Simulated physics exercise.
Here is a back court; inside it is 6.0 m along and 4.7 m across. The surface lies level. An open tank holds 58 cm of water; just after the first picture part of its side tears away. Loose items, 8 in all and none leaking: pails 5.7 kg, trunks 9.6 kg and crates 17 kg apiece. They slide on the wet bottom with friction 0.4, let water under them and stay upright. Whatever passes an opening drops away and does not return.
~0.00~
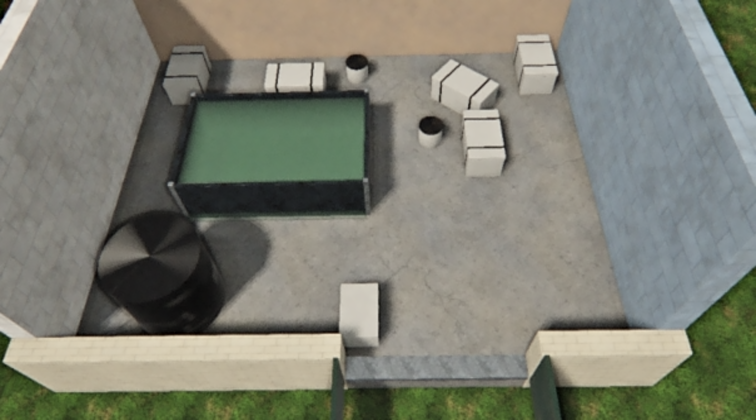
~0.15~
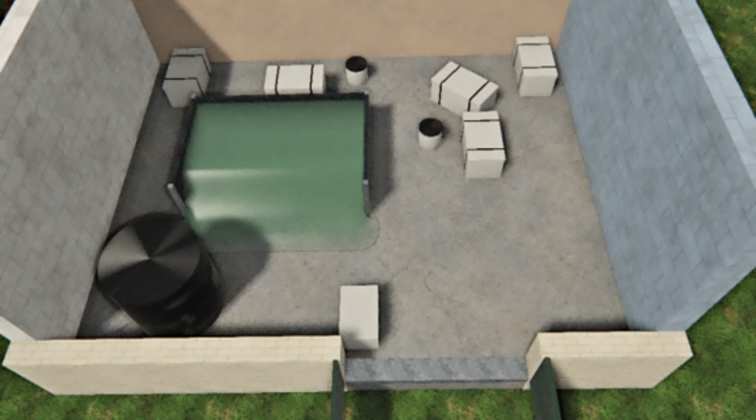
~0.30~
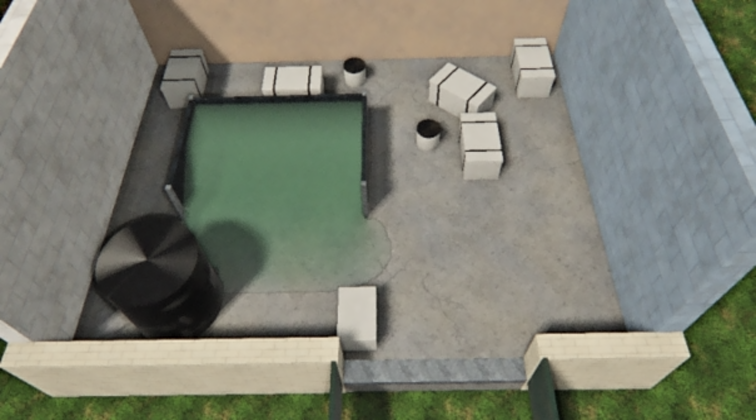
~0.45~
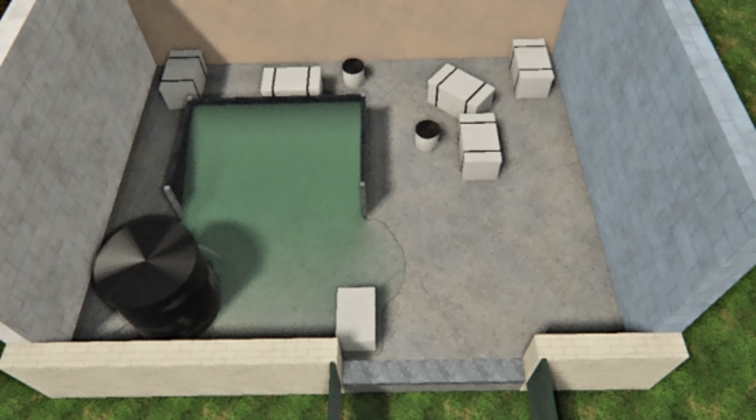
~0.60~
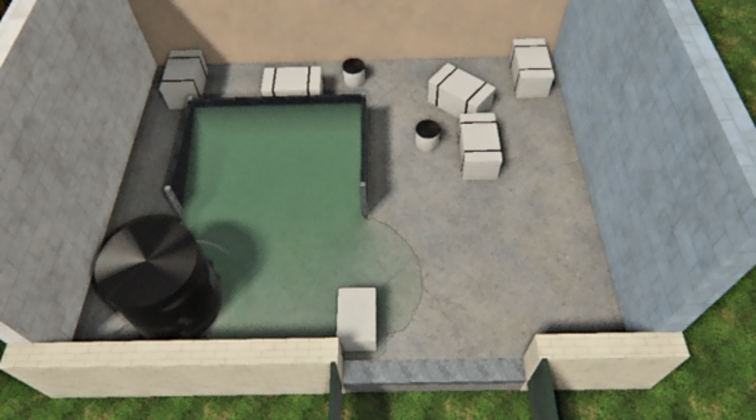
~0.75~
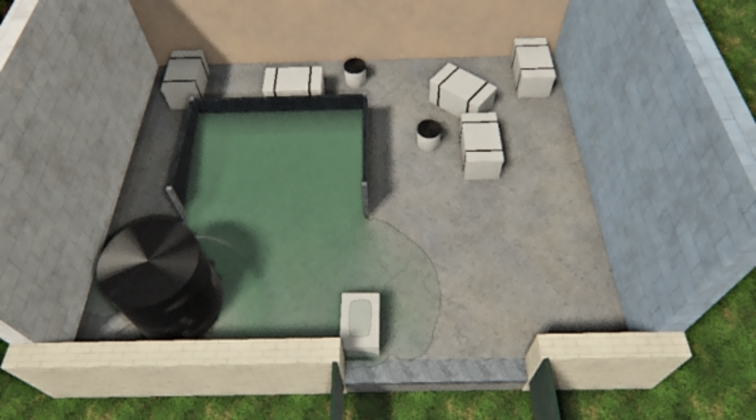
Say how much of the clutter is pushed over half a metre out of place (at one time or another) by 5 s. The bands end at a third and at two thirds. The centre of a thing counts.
It is under a third.
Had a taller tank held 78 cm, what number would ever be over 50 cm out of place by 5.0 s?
In that case 2 of them.
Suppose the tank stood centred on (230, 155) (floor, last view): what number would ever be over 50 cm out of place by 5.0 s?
In that case 2 of them.
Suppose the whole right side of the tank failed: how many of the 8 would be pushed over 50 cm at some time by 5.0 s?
In that case 7 of them.
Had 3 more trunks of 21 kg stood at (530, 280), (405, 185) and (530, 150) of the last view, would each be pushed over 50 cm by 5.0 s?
In turn: More, short of it, under.
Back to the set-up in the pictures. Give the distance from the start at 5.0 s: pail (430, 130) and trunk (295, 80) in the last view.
In that order: 0 cm, 0 cm.
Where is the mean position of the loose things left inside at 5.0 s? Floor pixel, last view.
Near (395, 105).
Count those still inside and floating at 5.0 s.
1 of them.
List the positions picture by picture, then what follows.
In the first frame, a crate at (359, 309), on the bottom; a pail at (357, 61) rests on the ground; water covers 3.2 m2; 0 of 8 have shifted.
In the second frame, a crate at (359, 311), on the bottom; a pail at (356, 63), on the bottom; water covers 4.3 m2; 0 of 8 have shifted.
In the third frame, a crate at (357, 313), on the bottom; a pail at (354, 65) rests on the ground; water covers 5.5 m2; 0 of 8 have shifted.
In the fourth frame, a crate at (356, 313) rests on the ground; a pail at (353, 65) rests on the ground; 6.6 m2 under water; 0 of 8 have shifted.
In the fifth frame, a crate at (357, 314) rests on the ground; a pail at (353, 65), on the bottom; 7.7 m2 under water; 0 of 8 have shifted.
In the sixth frame, a crate at (360, 319), on the bottom, 7 cm from its start; a pail at (355, 65), on the bottom; water covers 8.4 m2; 1 of 8 have shifted.
After 1.1 s 0 of 8 are over 50 cm from their spots; 0 afloat.
After 2.2 s 1 of 8 are over 50 cm from their spots; 0 afloat.
After 3.5 s 1 of 8 are over 50 cm from their spots; 0 afloat.
After 5.0 s 2 of 8 are over 50 cm from their spots, and 2 have been at some point; 1 afloat.
